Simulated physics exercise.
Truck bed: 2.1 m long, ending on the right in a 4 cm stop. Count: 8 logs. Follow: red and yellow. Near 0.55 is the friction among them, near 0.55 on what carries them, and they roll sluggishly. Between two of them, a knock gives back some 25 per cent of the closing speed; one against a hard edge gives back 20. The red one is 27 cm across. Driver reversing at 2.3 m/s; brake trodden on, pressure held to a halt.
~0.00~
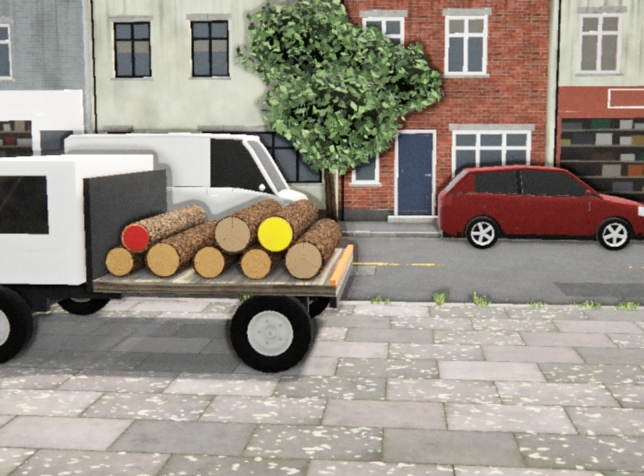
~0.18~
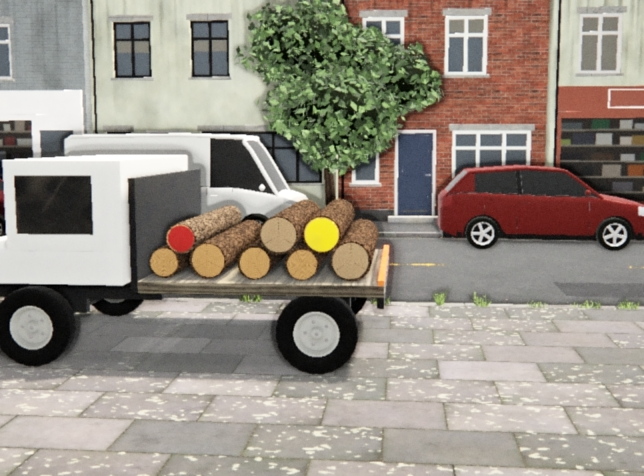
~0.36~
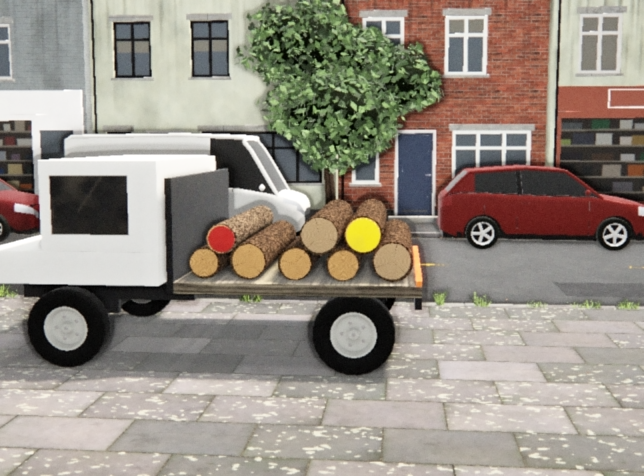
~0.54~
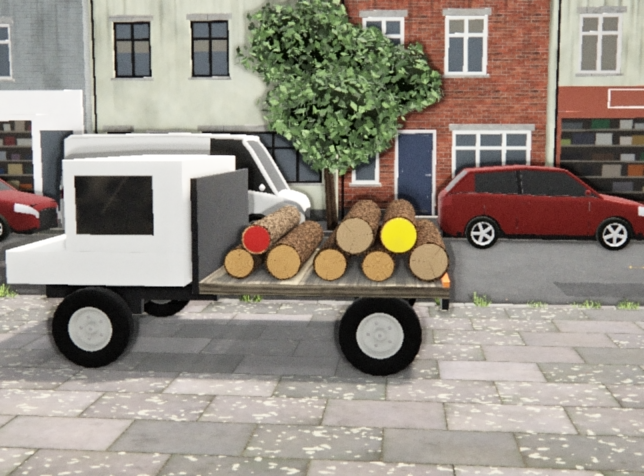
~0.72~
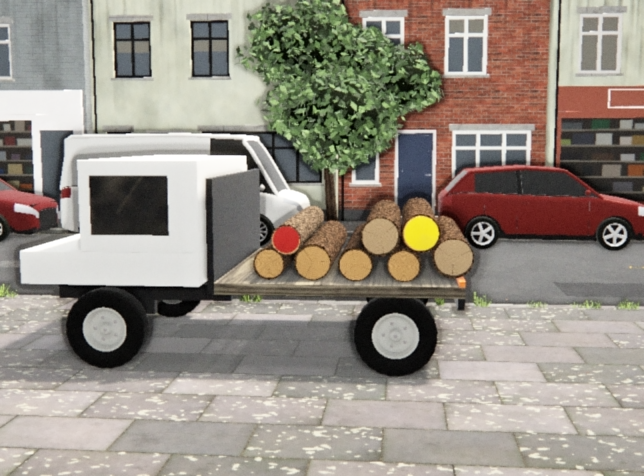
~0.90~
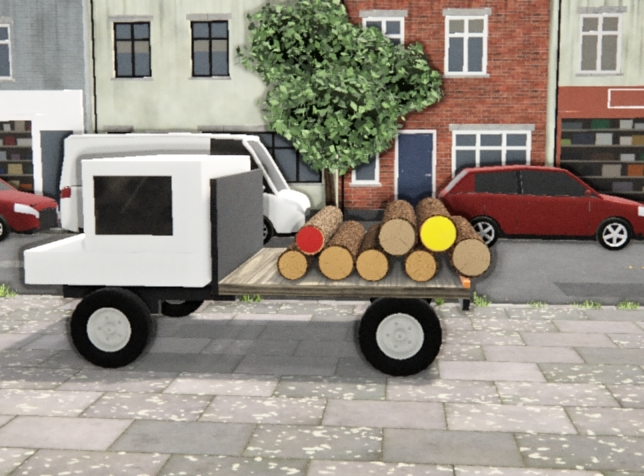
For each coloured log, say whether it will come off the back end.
Here's how it plays out: Red is kept aboard. Yellow gets past the stop bar.
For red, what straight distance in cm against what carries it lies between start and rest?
Red shifts something like 70.
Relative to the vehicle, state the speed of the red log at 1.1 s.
Estimated speed near 0.6 m/s.
After 1.1 s, red is up on others, 120 cm from the bar, rolling towards it; yellow is up on others, 5 cm from the bar, rolling towards it; 1 over the tail so far.
After 1.2 s, red is up on others, 110 cm from the bar, rolling towards it; yellow is going over the tail; 2 over the tail so far.
After 1.4 s, red is up on others, 105 cm from the bar, rolling towards it; yellow is going over the tail; 2 over the tail so far.
At rest (1.6 s), red is up on others, 105 cm from the bar; yellow is off the end; 2 over the tail so far.
